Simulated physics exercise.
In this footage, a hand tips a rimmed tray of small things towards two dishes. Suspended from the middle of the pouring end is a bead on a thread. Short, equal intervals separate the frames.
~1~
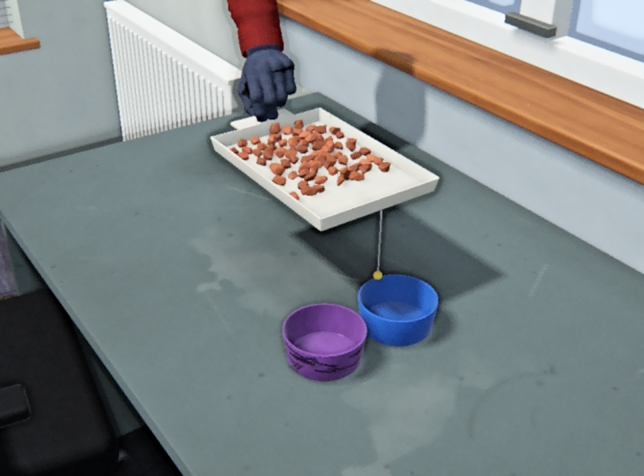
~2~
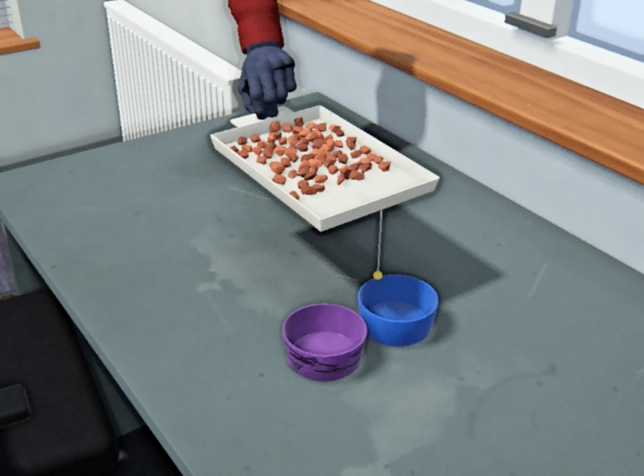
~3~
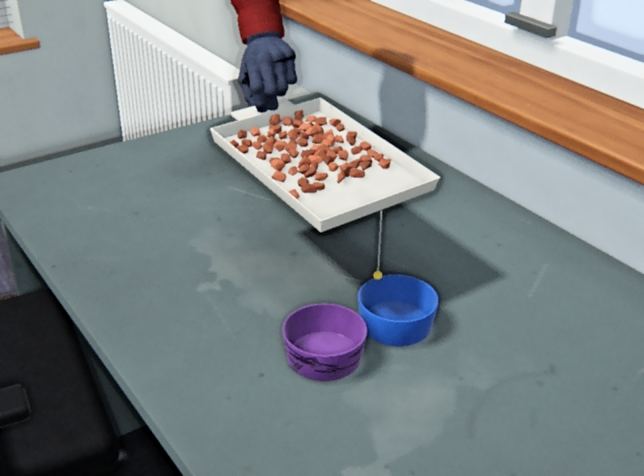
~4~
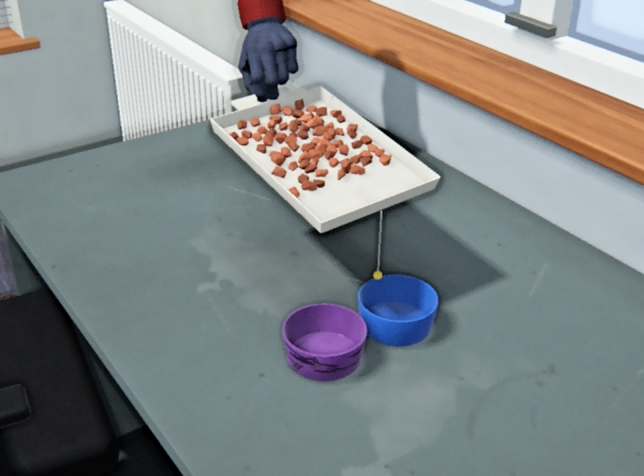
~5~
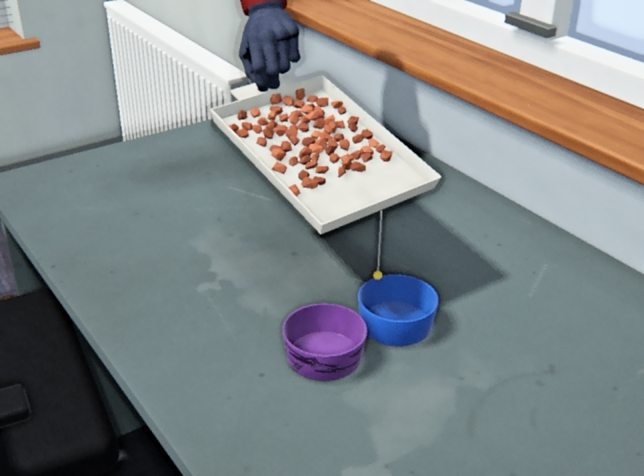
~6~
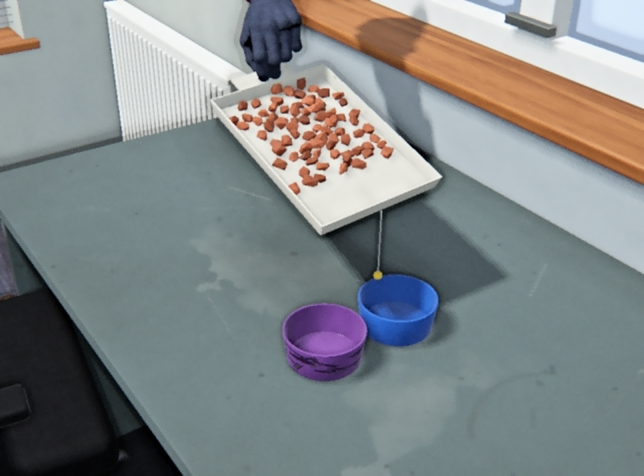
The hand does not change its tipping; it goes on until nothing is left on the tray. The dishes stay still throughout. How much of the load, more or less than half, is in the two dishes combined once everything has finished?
The load mostly goes into the dishes.
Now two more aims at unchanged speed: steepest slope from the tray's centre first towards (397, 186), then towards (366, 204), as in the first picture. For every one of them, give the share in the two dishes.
The first try would leave around 10 per cent there, the second around 60 per cent.
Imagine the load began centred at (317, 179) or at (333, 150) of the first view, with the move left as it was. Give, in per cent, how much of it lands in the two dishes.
Shares: 70 % for the first, 80 % for the second.
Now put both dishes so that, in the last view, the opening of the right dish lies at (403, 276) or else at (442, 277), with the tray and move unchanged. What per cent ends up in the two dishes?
You'd get 40 in a hundred the first time and 50 in a hundred the second.
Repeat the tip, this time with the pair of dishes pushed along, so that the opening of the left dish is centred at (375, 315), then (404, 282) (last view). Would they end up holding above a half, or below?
In order, they'd catch a major share, and next a minor share.
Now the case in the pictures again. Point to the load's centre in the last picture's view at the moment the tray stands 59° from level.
Look about (359, 202) in the last picture.
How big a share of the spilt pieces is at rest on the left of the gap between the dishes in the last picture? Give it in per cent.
Close to 10 in a hundred.
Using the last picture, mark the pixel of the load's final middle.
Centre at rest: Close to (361, 341).
Soon after the last picture, tray tipped steeply; most on the tray; a small part in the air.
A little later, tray tipped right over; about half on the tray; a small part in the left dish; a small part in the right dish; about a quarter outside both; a small part in the air.
Later still, tray tipped past a quarter turn; about a third in the left dish; about a third in the right dish; about a quarter outside both.
At rest, tray tipped past a quarter turn; about a third in the left dish; about a third in the right dish; about a quarter outside both.
